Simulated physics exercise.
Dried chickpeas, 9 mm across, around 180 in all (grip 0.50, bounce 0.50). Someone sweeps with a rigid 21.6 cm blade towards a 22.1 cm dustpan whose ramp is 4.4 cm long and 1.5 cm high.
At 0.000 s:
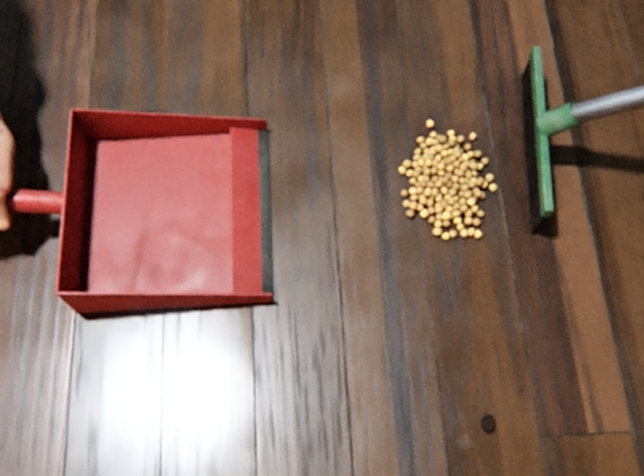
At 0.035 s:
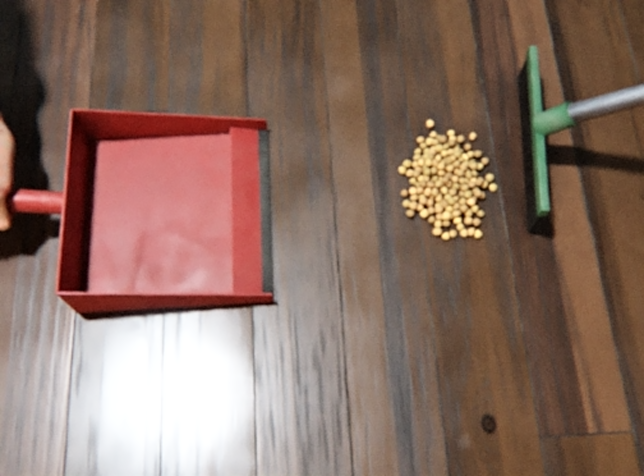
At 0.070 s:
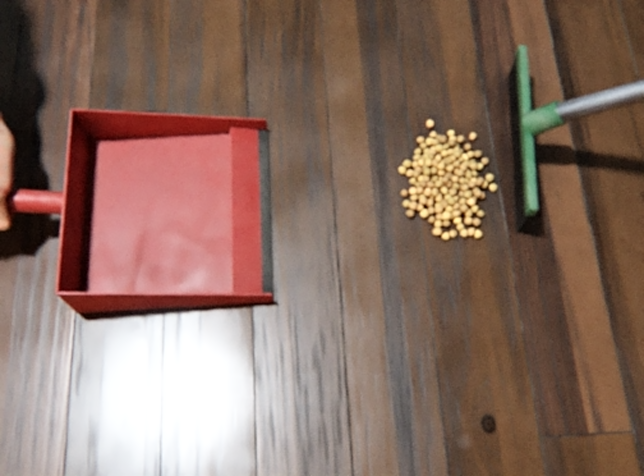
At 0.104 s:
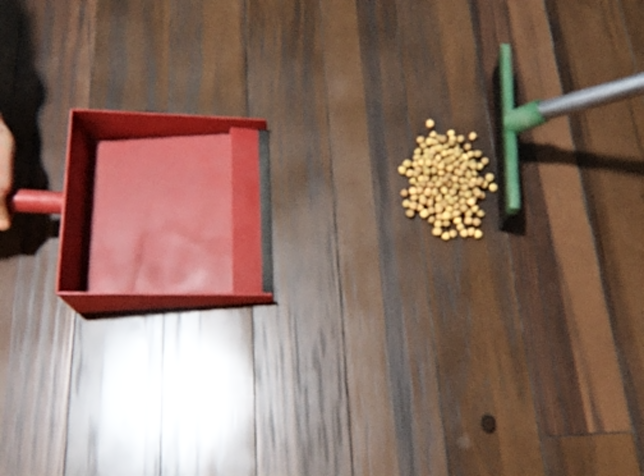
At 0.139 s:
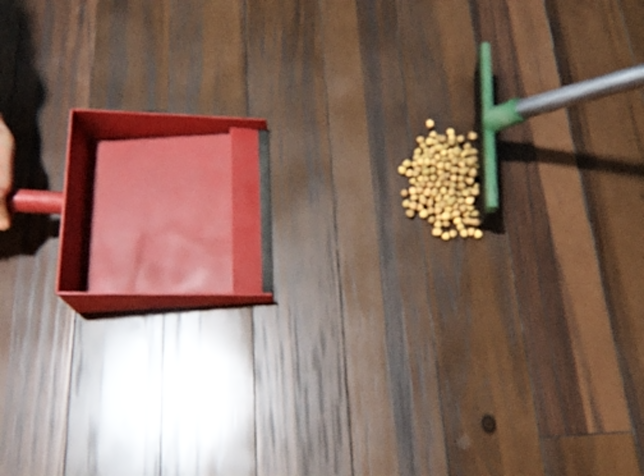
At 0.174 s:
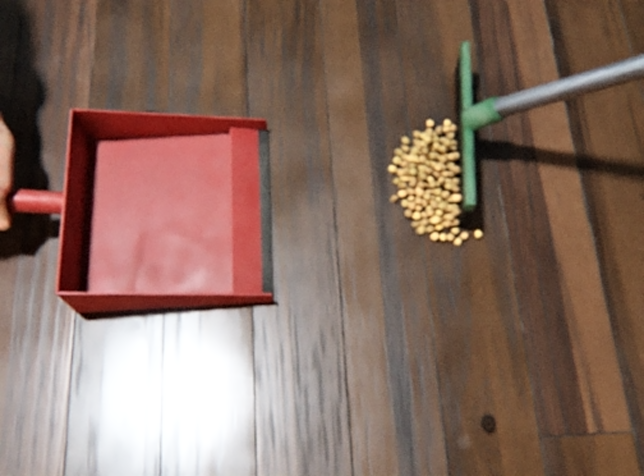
The footage shows a green blade on a grey handle sliding left across a dark wooden floor, meeting a pile of dried chickpeas and pushing them slightly left, while a hand at the left holds a red dustpan still.
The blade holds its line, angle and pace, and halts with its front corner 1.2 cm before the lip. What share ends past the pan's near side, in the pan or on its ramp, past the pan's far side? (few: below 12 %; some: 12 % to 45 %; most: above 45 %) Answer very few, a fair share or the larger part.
Near side very few, pan a fair share, far side a fair share.
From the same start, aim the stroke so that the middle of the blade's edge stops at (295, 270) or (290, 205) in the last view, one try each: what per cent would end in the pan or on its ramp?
About 25 and 45 per cent.
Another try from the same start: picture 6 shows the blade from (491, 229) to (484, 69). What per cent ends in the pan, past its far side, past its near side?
Pan 35, far 5, near 0.
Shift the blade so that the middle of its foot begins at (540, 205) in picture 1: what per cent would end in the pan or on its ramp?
Some 35 per cent.
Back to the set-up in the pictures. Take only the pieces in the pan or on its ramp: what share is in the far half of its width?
Roughly 90 per cent.
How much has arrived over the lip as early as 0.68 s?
Near 40 per cent so far.
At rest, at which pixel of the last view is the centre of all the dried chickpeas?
At about (264, 170).
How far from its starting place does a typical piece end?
Roughly 24 cm.
After 0.34 s, middle of the blade 12 cm from the lip; 0 % over the lip, far side 10 %, near side 0 %.
Then, at 0.44 s, middle of the blade 5 cm from the lip; 0 % over the lip, far side 15 %, near side 0 %.
Then, at 0.68 s, middle of the blade 2 cm from the lip; 40 % over the lip, far side 20 %, near side 0 %.
In the end, at 1.1 s, near side 0 %, pan 40 %, far side 20 %, in front of the lip or behind the blade 45 %.
